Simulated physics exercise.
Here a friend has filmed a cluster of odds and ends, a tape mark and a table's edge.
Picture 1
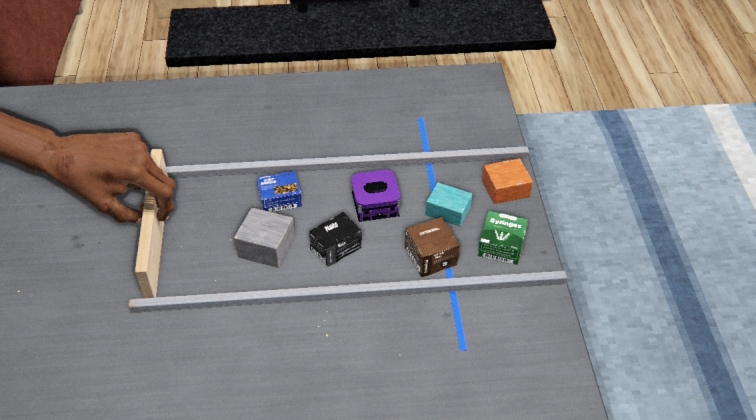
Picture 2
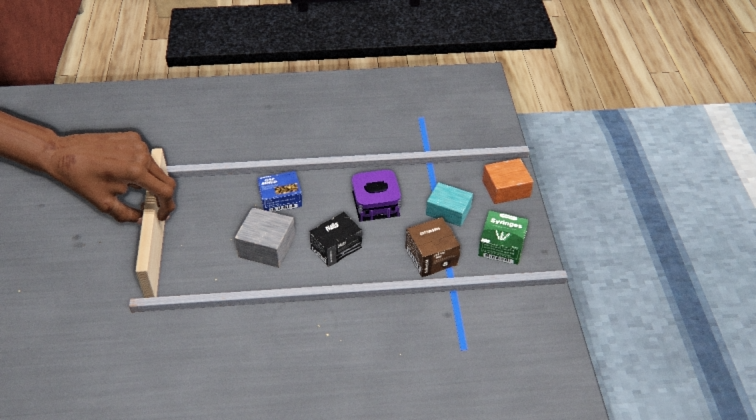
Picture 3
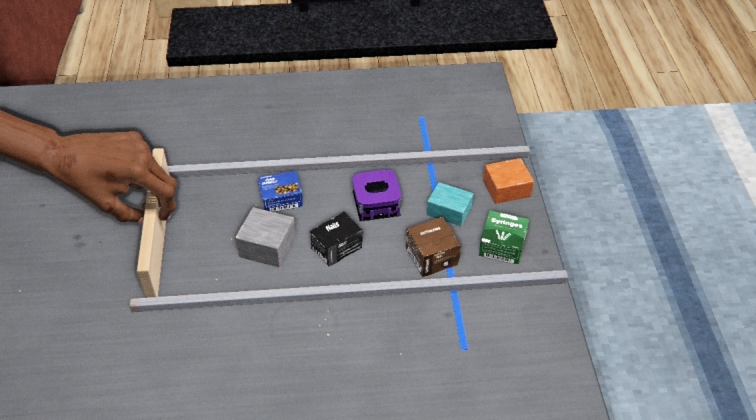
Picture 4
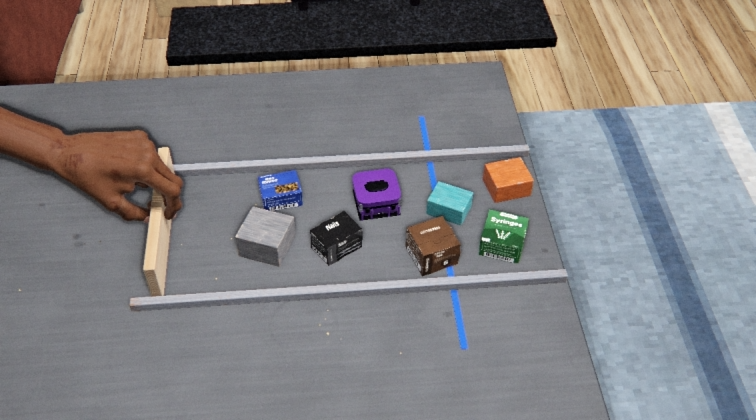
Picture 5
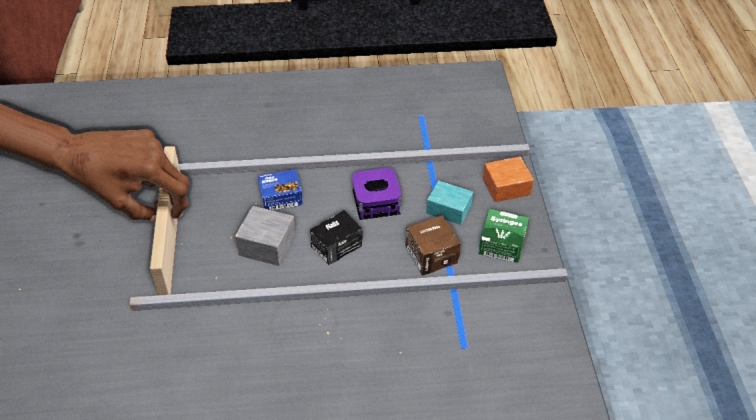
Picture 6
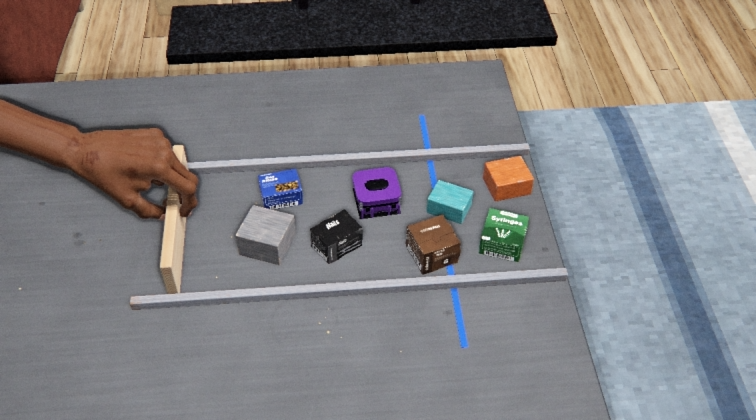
The footage shows a hand holding a wooden board upright between two rails on a grey table, then sliding it slightly to the right, while the coloured boxes and blocks near a blue tape line stay still.
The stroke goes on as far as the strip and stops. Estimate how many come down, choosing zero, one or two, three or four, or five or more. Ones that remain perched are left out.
The count that comes down is one or two.
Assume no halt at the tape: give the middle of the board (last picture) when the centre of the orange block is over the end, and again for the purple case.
Near (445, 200) and (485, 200).
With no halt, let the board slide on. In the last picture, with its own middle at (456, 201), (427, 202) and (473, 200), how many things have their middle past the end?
Respectively 3, 1 and 3.
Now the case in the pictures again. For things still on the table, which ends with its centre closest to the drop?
The orange block is the one.
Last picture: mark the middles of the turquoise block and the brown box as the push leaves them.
Roughly (531, 210) for the first and roughly (555, 246) for the second.
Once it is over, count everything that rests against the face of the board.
It touches 2.
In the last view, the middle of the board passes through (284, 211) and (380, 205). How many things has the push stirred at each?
Answer - first 3, then 8.
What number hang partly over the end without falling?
The count is 3.
Soon after, none off yet; orange block at rest near (508, 178); green box at rest near (504, 235); turquoise block at rest near (450, 202).
Then, none off yet; orange block moved a little near (519, 176); green box moved about its own width near (558, 234); turquoise block moved about its own width near (509, 205).
At rest, the number that fall off is one or two; fallen, green box.
